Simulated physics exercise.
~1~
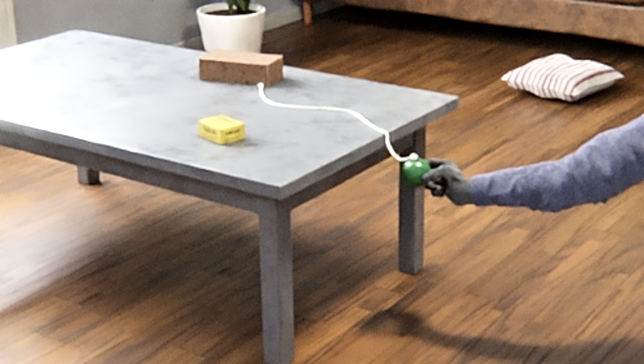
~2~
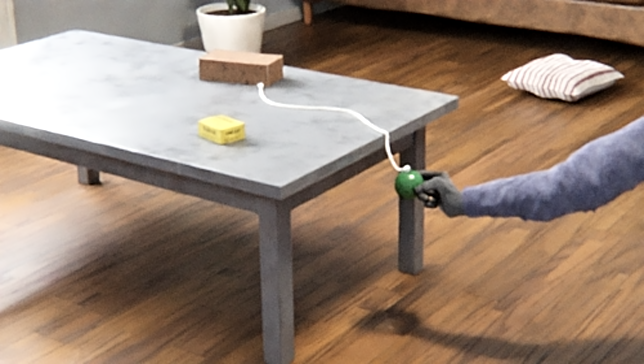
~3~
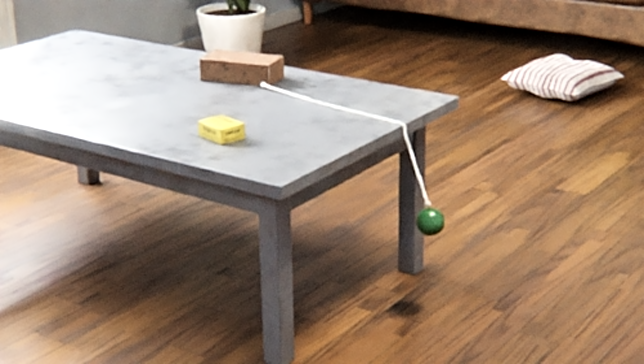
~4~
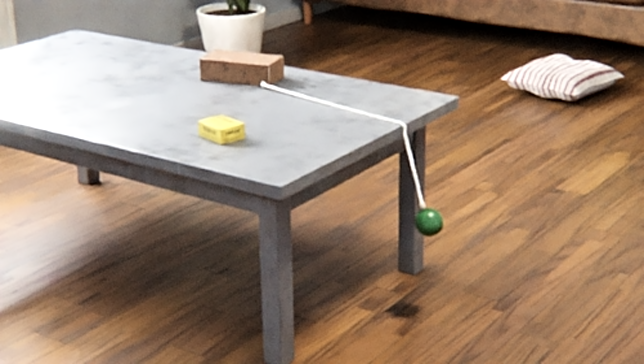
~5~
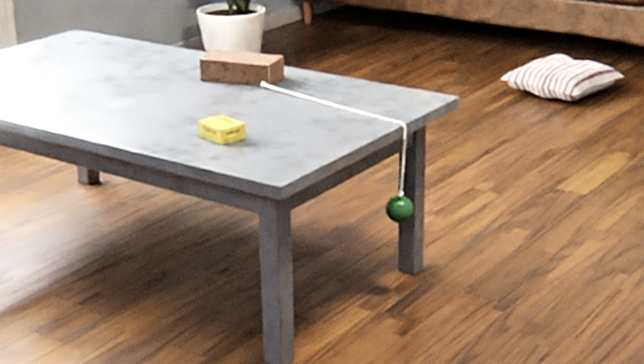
We see a gloved hand holding a green apple beside a gray table, a white shoelace linking it to a brick near a yellow box. The hand releases the apple, which drops slightly and swings left, ending suspended above the floor while the brick and box stay put.
